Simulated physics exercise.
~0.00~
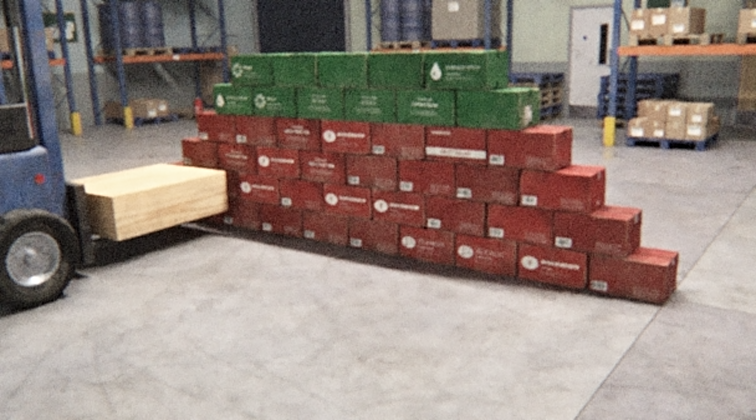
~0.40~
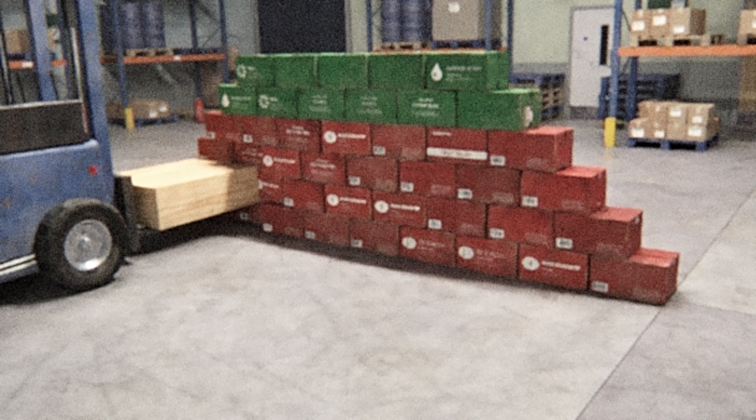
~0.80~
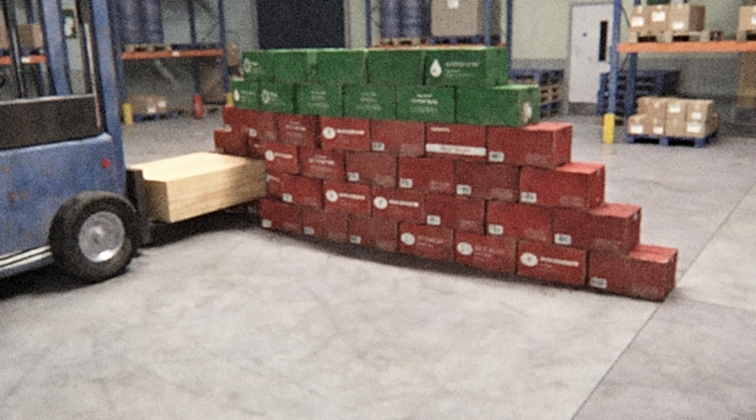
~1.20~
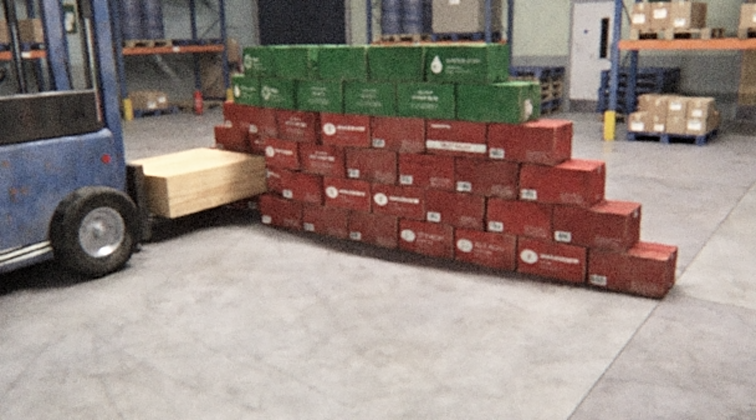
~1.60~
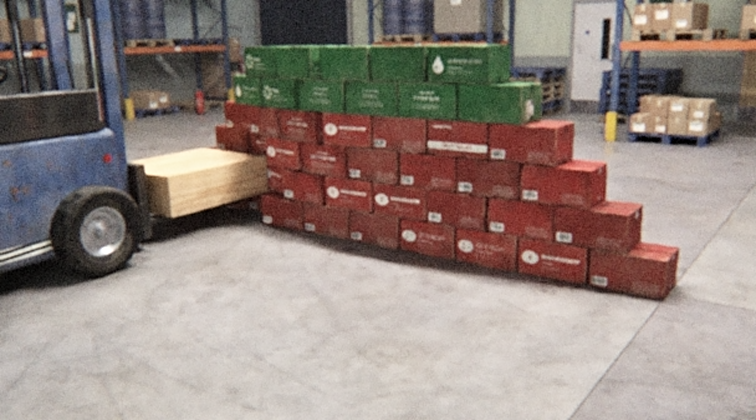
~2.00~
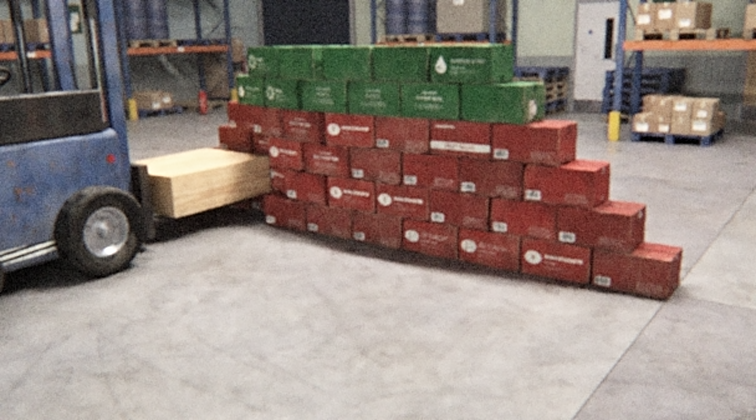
A blue forklift pushes a pale block against stacked red and green cartons, which stay standing.
